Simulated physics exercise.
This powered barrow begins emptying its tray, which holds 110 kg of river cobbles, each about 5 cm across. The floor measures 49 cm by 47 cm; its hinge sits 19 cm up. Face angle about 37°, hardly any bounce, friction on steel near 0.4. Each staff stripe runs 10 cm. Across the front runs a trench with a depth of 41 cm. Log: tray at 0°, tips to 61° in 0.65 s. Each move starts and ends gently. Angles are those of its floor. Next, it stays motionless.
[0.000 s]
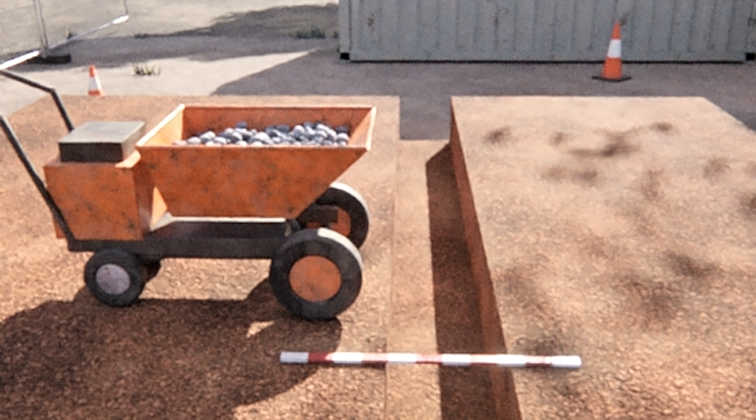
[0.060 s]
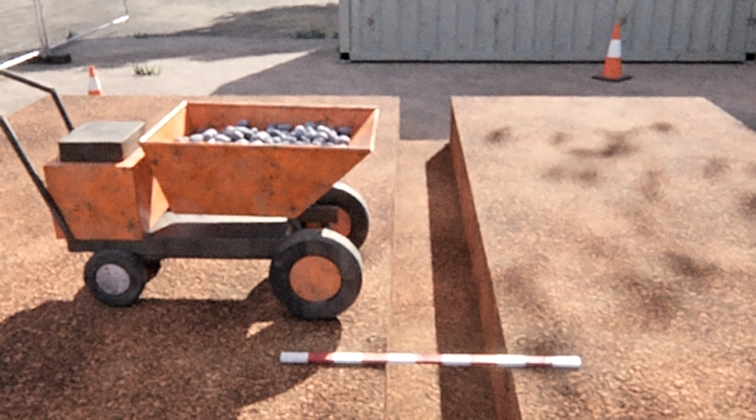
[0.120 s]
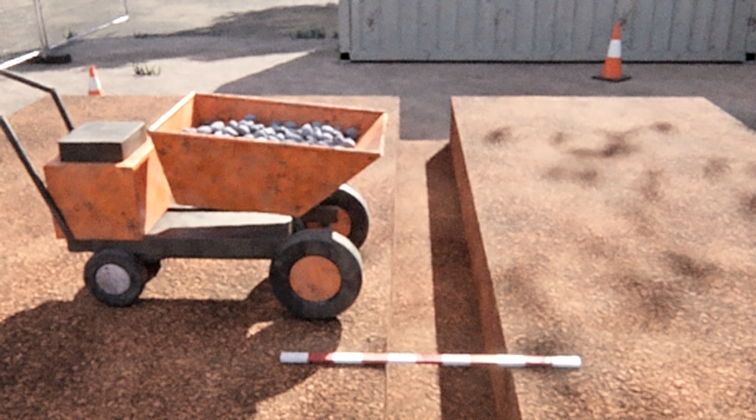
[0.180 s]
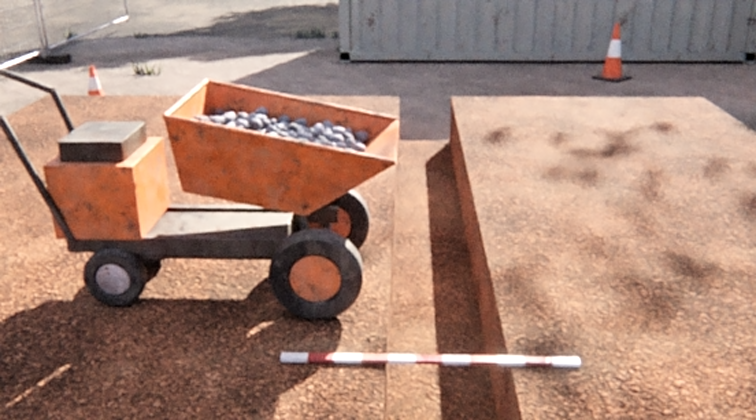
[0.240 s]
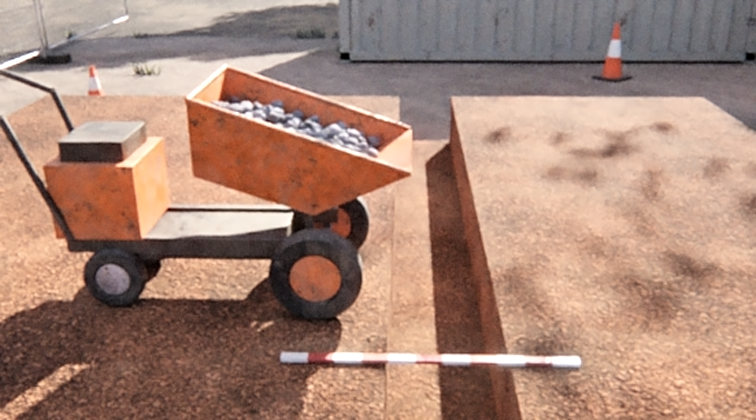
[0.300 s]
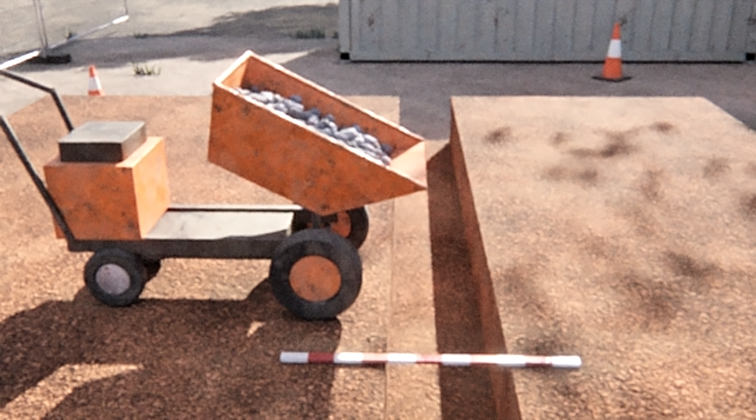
On reddish gravel beside a trench, an orange powered barrow steadily tilts its stone-filled tray rightward.
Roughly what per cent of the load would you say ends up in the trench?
I'd say 45 per cent ends up in the trench.
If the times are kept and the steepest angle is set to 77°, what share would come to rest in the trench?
I'd expect around 40 in a hundred.
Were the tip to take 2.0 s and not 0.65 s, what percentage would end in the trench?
65 per cent.
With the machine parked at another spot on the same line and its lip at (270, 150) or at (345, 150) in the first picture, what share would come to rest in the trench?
It comes to about 100 and 60 in a hundred.
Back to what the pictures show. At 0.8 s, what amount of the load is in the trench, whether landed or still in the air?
By that moment, roughly 10 per cent of the load.
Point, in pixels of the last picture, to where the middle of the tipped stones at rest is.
In the last view, about (509, 284).
After 0.5 s the floor is at 52°; 100 % in the tray; the foremost stones are at (428, 208).
After 0.8 s the floor is at 61°; 89 % in the tray, 8 % in the trench, 3 % past the trench; the foremost stones are at (515, 281).
After 1.1 s the floor is at 61°; 39 % in the tray, 11 % in the trench, 50 % past the trench; the foremost stones are at (632, 277).
After 3.0 s the floor is at 61°; 0 % in the tray, 45 % in the trench, 55 % past the trench; the foremost stones are past the picture's edge.
